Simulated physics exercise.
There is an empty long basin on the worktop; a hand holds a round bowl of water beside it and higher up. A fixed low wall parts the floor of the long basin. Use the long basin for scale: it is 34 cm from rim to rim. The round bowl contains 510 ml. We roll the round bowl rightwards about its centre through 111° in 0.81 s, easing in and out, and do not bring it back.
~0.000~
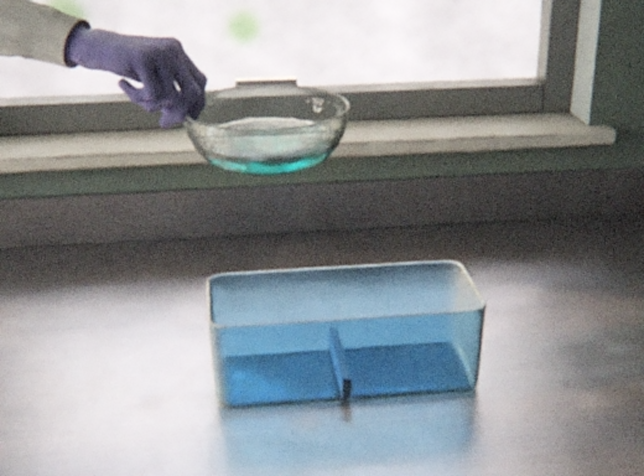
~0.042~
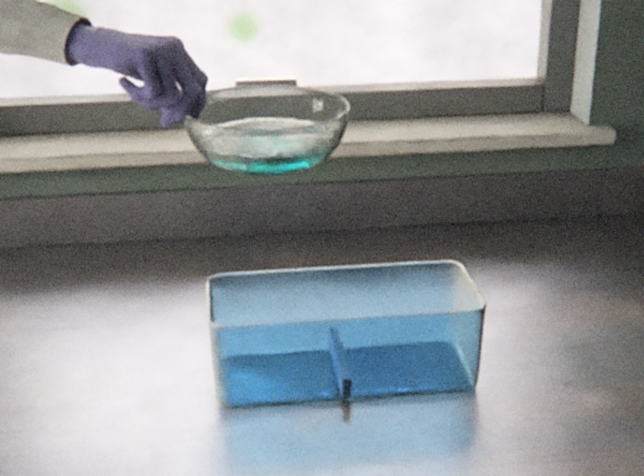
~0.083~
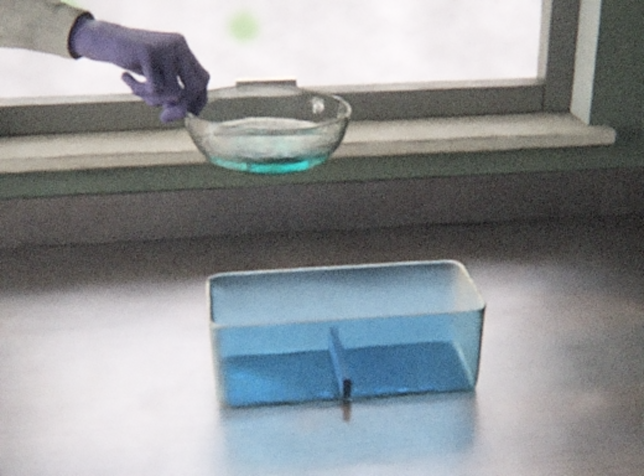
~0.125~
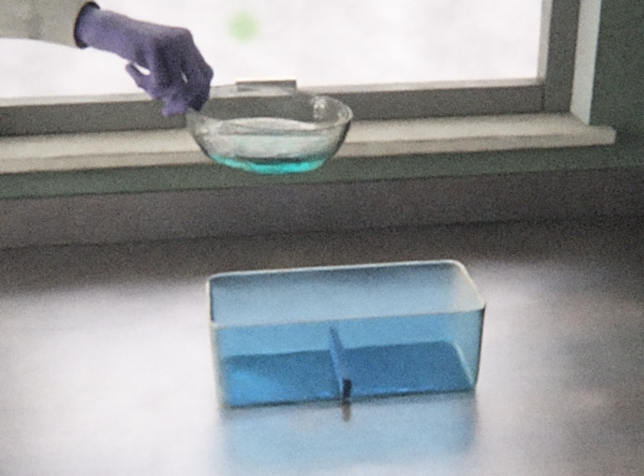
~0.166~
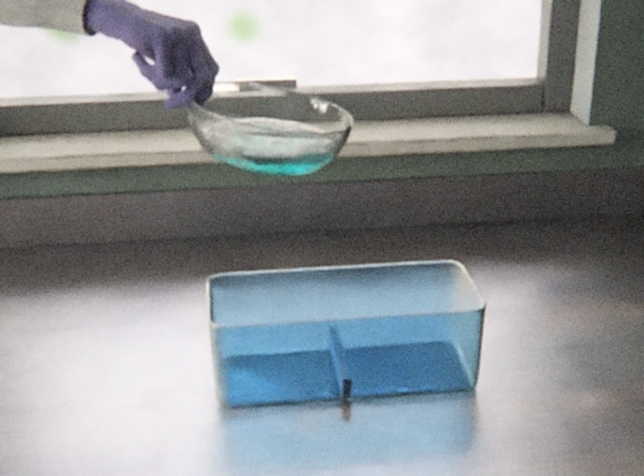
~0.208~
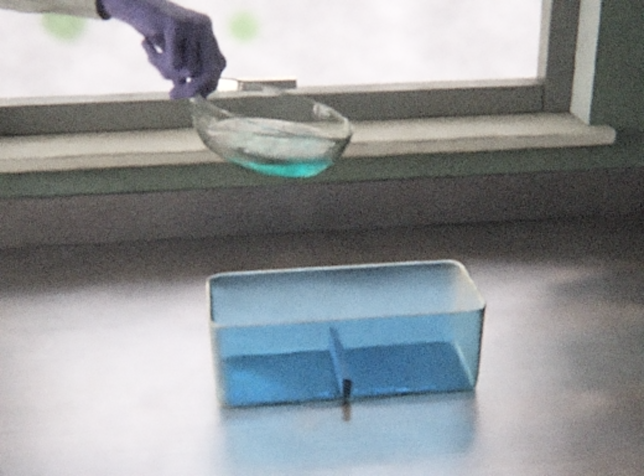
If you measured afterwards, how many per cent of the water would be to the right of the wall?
About 71 out of 100.
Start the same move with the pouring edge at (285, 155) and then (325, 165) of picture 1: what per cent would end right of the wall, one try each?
20 per cent first, 60 per cent second.
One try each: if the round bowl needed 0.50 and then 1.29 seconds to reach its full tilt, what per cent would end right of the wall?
65 and 80 %.
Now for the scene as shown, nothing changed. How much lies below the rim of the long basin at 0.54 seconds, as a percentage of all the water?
Some 7 per cent.
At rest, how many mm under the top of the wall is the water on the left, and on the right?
About 24 mm left, about 14 mm right.
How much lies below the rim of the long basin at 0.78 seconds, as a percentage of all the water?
I reckon close to 90 per cent.
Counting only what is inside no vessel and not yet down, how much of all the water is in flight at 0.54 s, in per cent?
It comes to about 76 percent.
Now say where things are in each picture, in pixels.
Tilt 0°; pouring edge (348, 104); surface from (195, 140) to (336, 133); the long basin's rim runs from (209, 301) to (473, 285); the wall's top is at (339, 352), in the first picture.
Tilt 1°; pouring edge (348, 105); surface from (195, 139) to (336, 134), in the second picture.
Tilt 3°; pouring edge (349, 108); surface from (196, 138) to (336, 135), in the third picture.
Tilt 6°; pouring edge (350, 113); surface from (198, 136) to (337, 137), in the fourth picture.
Tilt 11°; pouring edge (351, 120); surface from (199, 133) to (338, 139), in the fifth picture.
Tilt 17°; pouring edge (352, 128); surface from (201, 131) to (340, 141), in the sixth picture.
After 0.54 s the tilt is 83° and 17 per cent is still to pour, 0 is left of the wall and 7 right of it.
After 0.78 s the tilt is 111° and 0 per cent is still to pour, 18 is left of the wall and 72 right of it.
After 1.03 s the tilt is 111° and 0 per cent is still to pour, 24 is left of the wall and 71 right of it.
After 1.31 s the tilt is 111° and 0 per cent is still to pour, 25 is left of the wall and 71 right of it.
In the end 25 per cent lies left of the wall, 71 right of it and 4 outside.
